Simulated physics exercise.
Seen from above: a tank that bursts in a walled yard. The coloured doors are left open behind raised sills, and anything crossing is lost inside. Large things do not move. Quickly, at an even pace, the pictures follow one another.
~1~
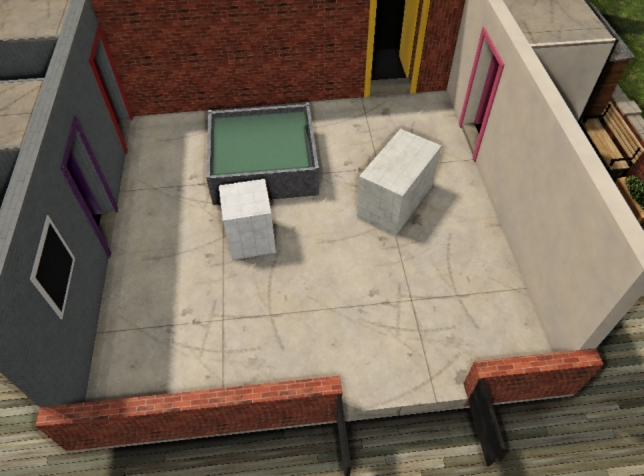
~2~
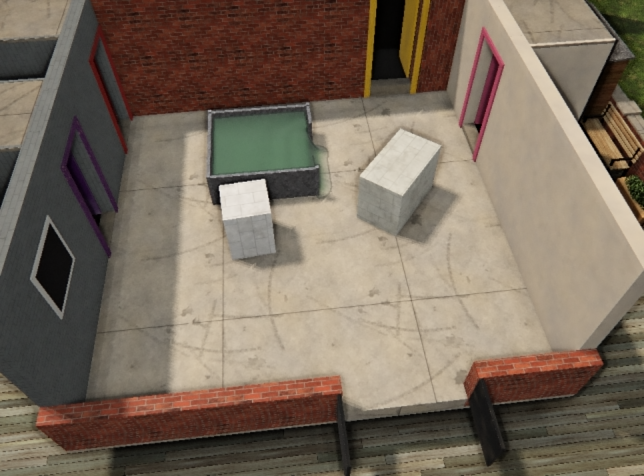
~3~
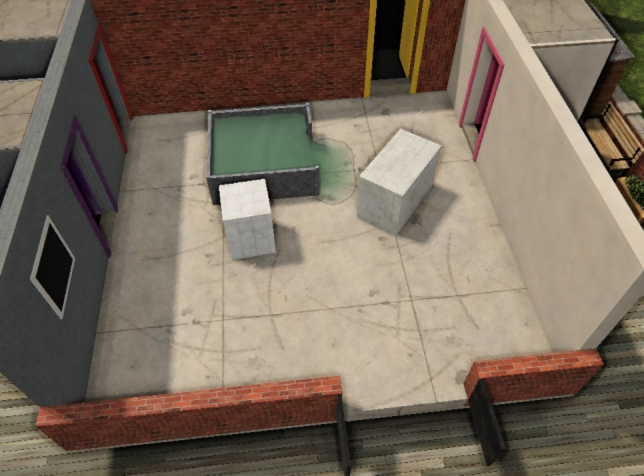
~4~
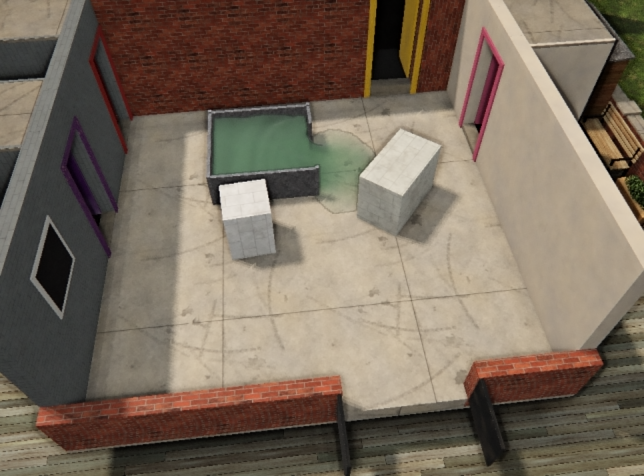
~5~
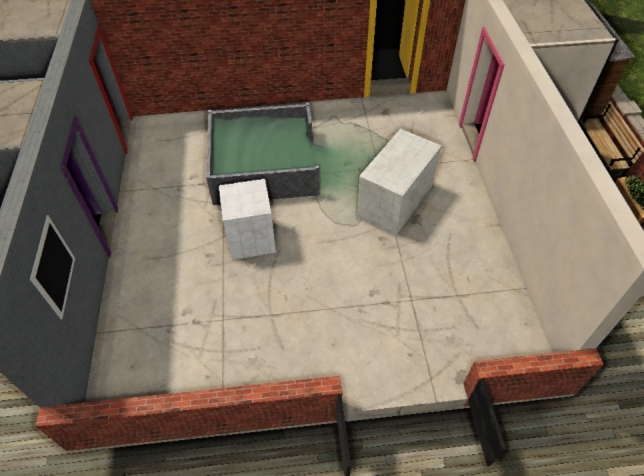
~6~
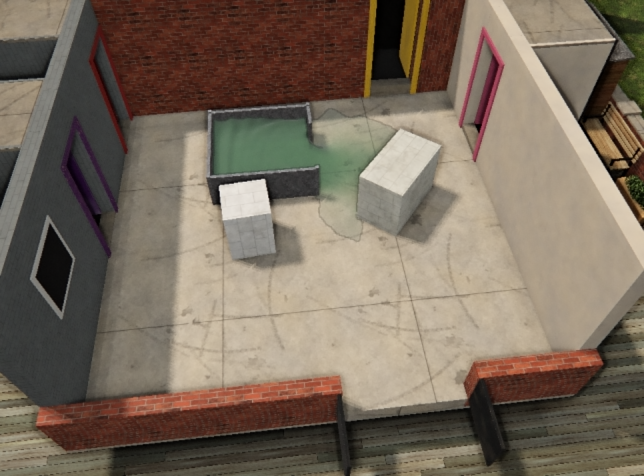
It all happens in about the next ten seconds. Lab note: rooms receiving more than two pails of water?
Result: Red door above two pails; purple door within two pails; pink door above two pails; yellow door within two pails.
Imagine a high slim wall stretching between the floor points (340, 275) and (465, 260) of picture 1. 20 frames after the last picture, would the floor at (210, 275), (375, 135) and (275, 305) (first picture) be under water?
Taking the points in turn, they are high and dry, inundated and inundated.
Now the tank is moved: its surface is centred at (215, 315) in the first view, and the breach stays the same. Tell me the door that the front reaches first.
The door marked pink.
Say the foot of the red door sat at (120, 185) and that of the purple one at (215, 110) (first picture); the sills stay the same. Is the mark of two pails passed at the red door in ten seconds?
Observation - red door ends up lower.
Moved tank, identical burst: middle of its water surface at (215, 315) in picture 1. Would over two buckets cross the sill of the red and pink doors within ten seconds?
Lab note - red door doesn't reach it; pink door doesn't reach it.
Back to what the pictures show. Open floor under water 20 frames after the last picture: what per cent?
Around 40 in a hundred.
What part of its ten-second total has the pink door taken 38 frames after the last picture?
Estimate: Roughly 100 %.
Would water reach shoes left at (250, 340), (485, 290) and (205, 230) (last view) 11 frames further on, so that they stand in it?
The three points read clear, clear and clear.
A moment on, water covers 20 % of the floor; the red door not reached, the purple door not reached, the pink door under two buckets in, the yellow door wet at the sill, nothing in.
Next, water covers 25 % of the floor; the red door not reached, the purple door not reached, the pink door over two buckets in, the yellow door wet at the sill, nothing in.
Then, water covers 40 % of the floor; the red door not reached, the purple door not reached, the pink door far over two buckets in, the yellow door wet at the sill, nothing in.
Later, water covers 65 % of the floor; the red door under two buckets in, the purple door not reached, the pink door far over two buckets in, the yellow door wet at the sill, nothing in.
In the end, water covers 90 % of the floor; the red door over two buckets in, the purple door wet at the sill, nothing in, the pink door far over two buckets in, the yellow door wet at the sill, nothing in.
